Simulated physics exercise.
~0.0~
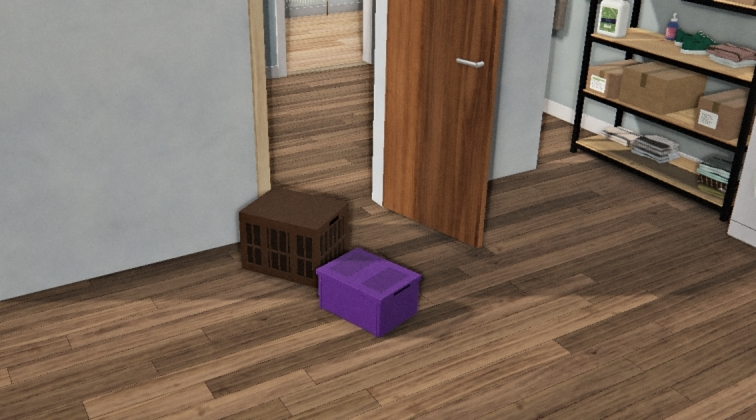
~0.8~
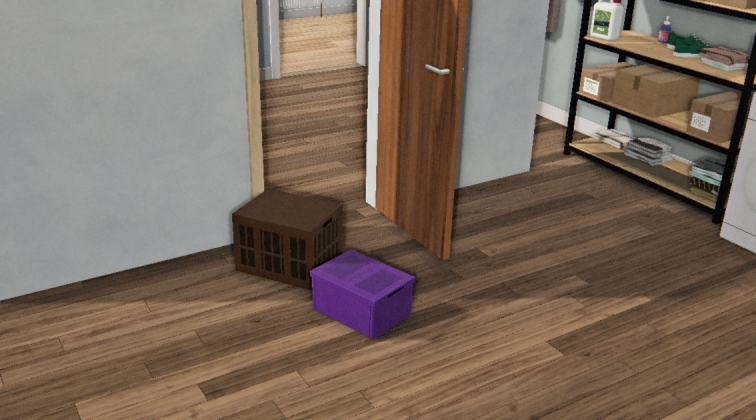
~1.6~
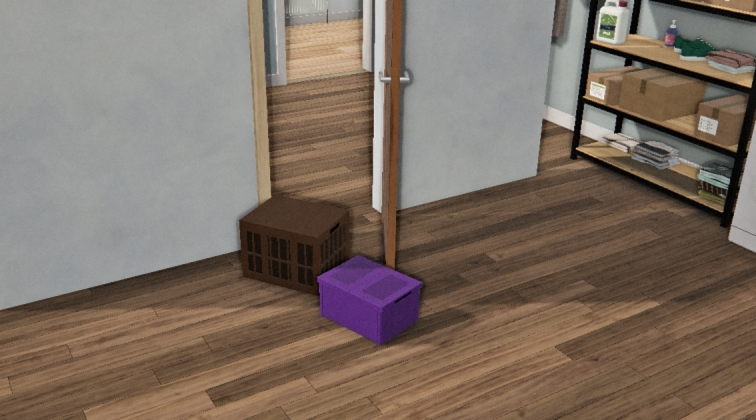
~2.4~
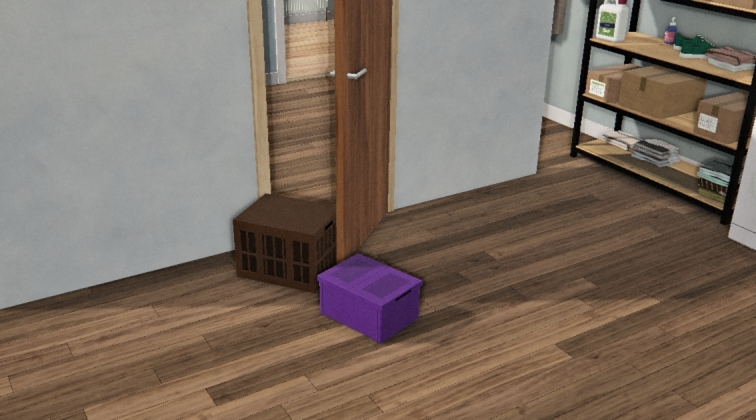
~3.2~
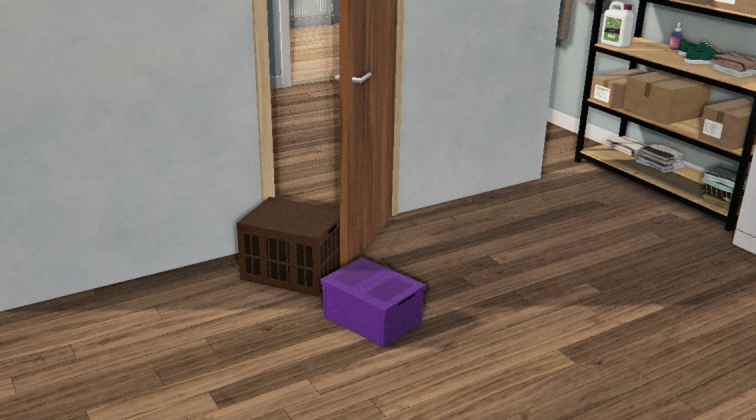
A brown wooden door with a silver handle stands wide open into a room with pale grey walls and wood-plank flooring, seen from slightly above by a gently swaying camera. A dark brown slatted crate sits by the left side of the doorway, with a purple lidded tote in front and to its right, and a black-framed shelf of boxes stands at the right. With nobody in view, the door swings leftward, passing edge-on to the viewer. It comes up to the brown crate and stops there, still partly open, while the tote stays put.
